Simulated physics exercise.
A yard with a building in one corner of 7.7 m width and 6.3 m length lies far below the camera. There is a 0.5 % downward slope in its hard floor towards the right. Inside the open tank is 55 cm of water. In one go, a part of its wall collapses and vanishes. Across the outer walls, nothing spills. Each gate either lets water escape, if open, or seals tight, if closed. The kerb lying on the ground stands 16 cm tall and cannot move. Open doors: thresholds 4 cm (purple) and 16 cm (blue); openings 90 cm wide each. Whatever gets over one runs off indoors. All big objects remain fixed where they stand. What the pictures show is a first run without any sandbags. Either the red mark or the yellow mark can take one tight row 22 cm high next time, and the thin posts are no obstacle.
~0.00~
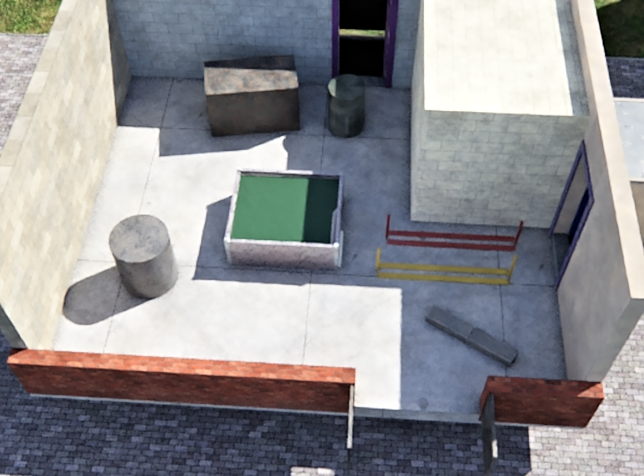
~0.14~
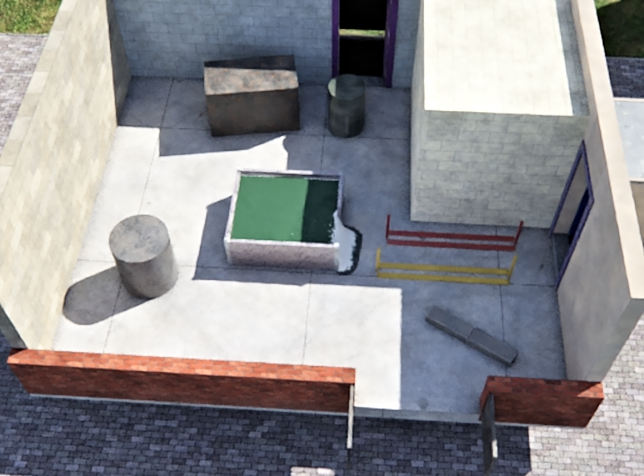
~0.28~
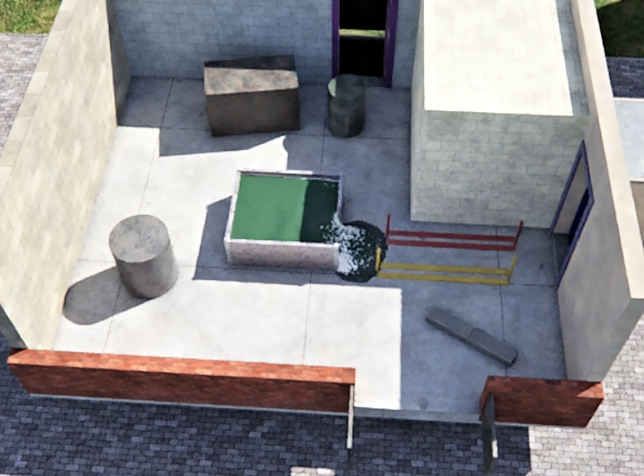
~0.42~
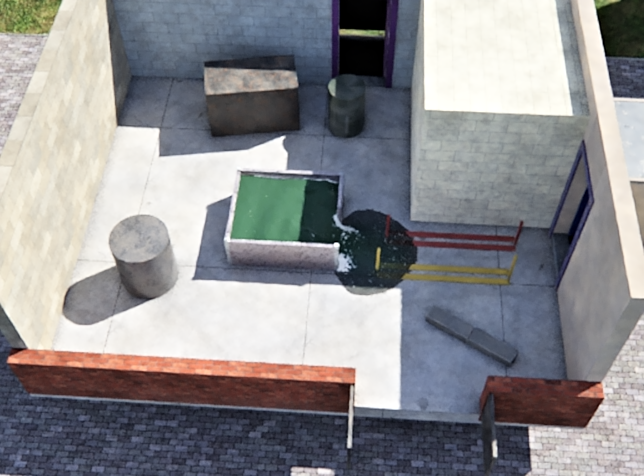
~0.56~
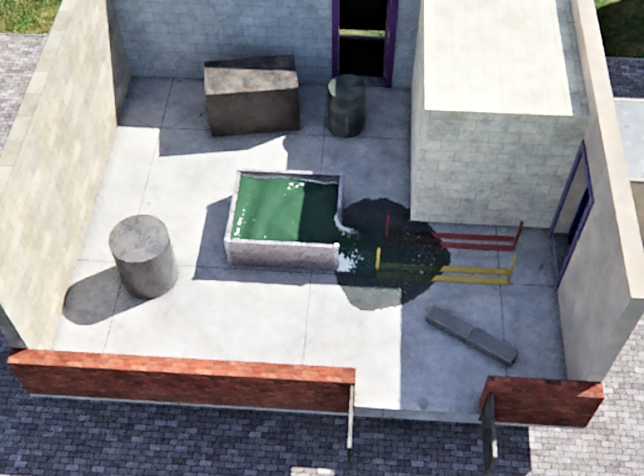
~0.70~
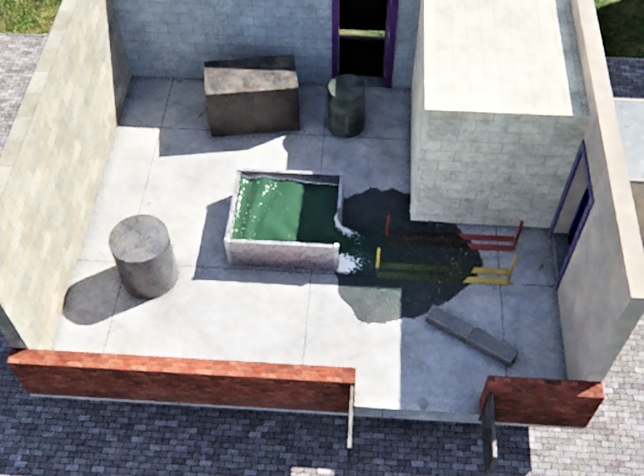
Green water poured out through the right side of an open tank in a walled yard, then spread rightward across the pale floor in a widening dark puddle, passing under the red and yellow rails.
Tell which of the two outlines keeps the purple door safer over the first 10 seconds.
The yellow outline keeps it safer.
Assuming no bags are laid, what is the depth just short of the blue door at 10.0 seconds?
Depth reading: Near 8.0 cm.
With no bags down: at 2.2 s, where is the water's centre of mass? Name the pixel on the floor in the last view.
(356, 249).
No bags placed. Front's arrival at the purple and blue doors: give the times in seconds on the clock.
Purple: 3.4 s; blue: 1.1 s.
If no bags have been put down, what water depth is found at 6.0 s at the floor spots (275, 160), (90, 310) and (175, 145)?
In order, roughly 0, 0 and 0 cm.
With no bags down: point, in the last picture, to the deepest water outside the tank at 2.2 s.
Around (544, 241).
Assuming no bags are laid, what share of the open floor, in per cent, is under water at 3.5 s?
30 %.
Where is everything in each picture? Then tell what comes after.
The open tank at (286, 209) is whole and still, 55 cm deep, in the first frame.
Water pours out at (336, 242) and has run 0.5 m, to (351, 231); typically 8 cm deep outside, 55 cm at the open tank's back, in the second frame.
The front is at (376, 232), 0.8 m from the gap at (336, 243); 0.6 m2 of floor is under water; 55 cm left at the back of the open tank, in the third frame.
The front is at (412, 249), 1.2 m from the gap at (336, 244); 1.4 m2 of floor is under water; 55 cm left at the back of the open tank, in the fourth frame.
The front is at (442, 266), 1.7 m from the gap at (336, 243); 2.4 m2 of floor is under water; 51 cm left at the back of the open tank, in the fifth frame.
The front is at (472, 270), 2.2 m from the gap at (336, 243); 3.4 m2 of floor is under water; 46 cm left at the back of the open tank, in the sixth frame.
After 1.4 s water covers 20 % of the floor and is deepest (27 cm) near (345, 257) in the run without bags; in at the purple door, 0 L with no bags, 0 L with the row on red, 0 L on yellow.
After 2.2 s water covers 25 % of the floor and is deepest (27 cm) near (544, 241) in the run without bags; in at the purple door, 0 L with no bags, 0 L with the row on red, 0 L on yellow.
After 3.5 s water covers 30 % of the floor and is deepest (21 cm) near (562, 403) in the run without bags; in at the purple door, 0 L with no bags, 7 L with the row on red, 0 L on yellow.
After 6.0 s water covers 35 % of the floor and is deepest (15 cm) near (549, 402) in the run without bags; in at the purple door, 0 L with no bags, 20 L with the row on red, 0 L on yellow.
After 10.0 s water covers 60 % of the floor and is deepest (10 cm) near (562, 403) in the run without bags; in at the purple door, 0 L with no bags, 24 L with the row on red, 0 L on yellow.
